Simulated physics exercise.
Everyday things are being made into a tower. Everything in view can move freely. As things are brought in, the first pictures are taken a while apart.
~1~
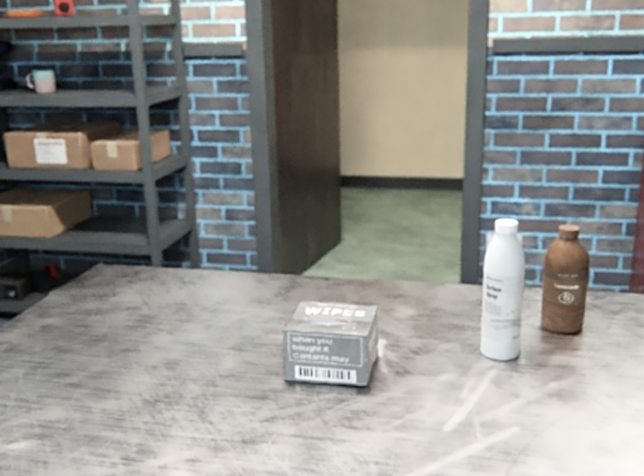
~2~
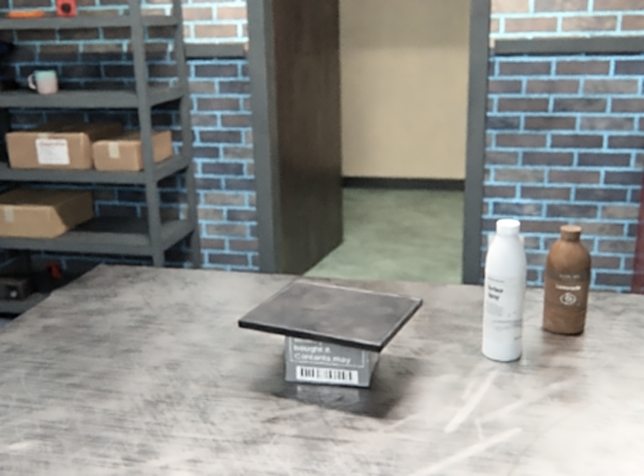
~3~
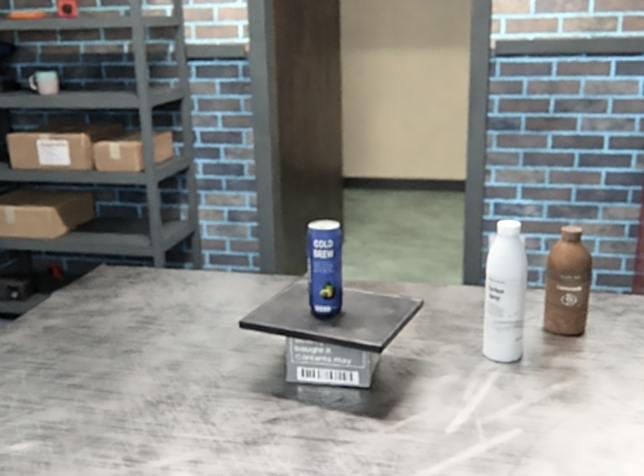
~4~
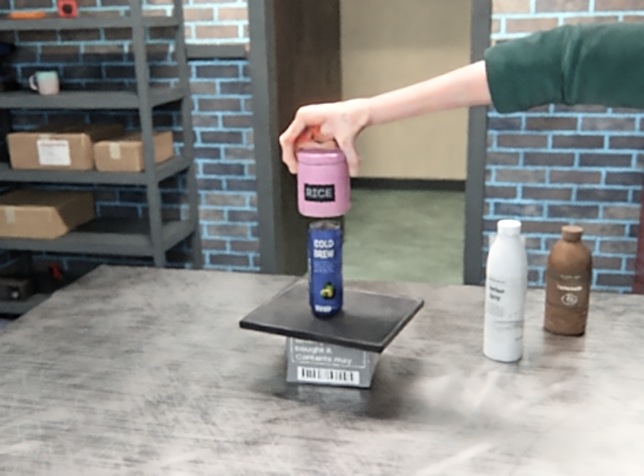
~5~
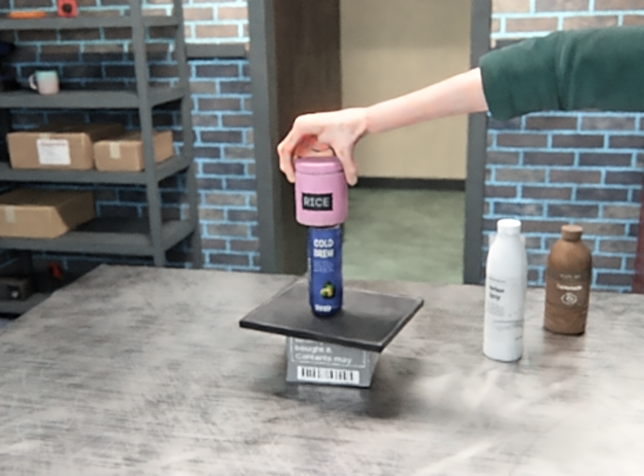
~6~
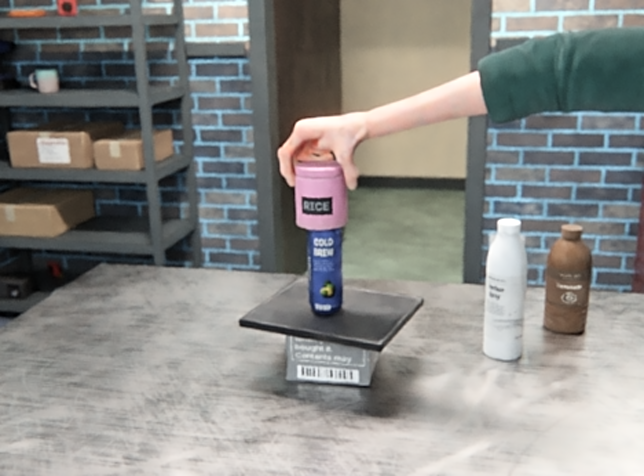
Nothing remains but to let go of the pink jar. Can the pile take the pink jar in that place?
Turns out it stands firm.
Then, 0.50 s later than the last frame, all is still.
Then, 1.30 s later than the last frame, pink jar resting near (321, 195).
When it is over, all 6 as before. End places, in pixels of the last picture, pink jar near (321, 195). The pile keeps its balance.
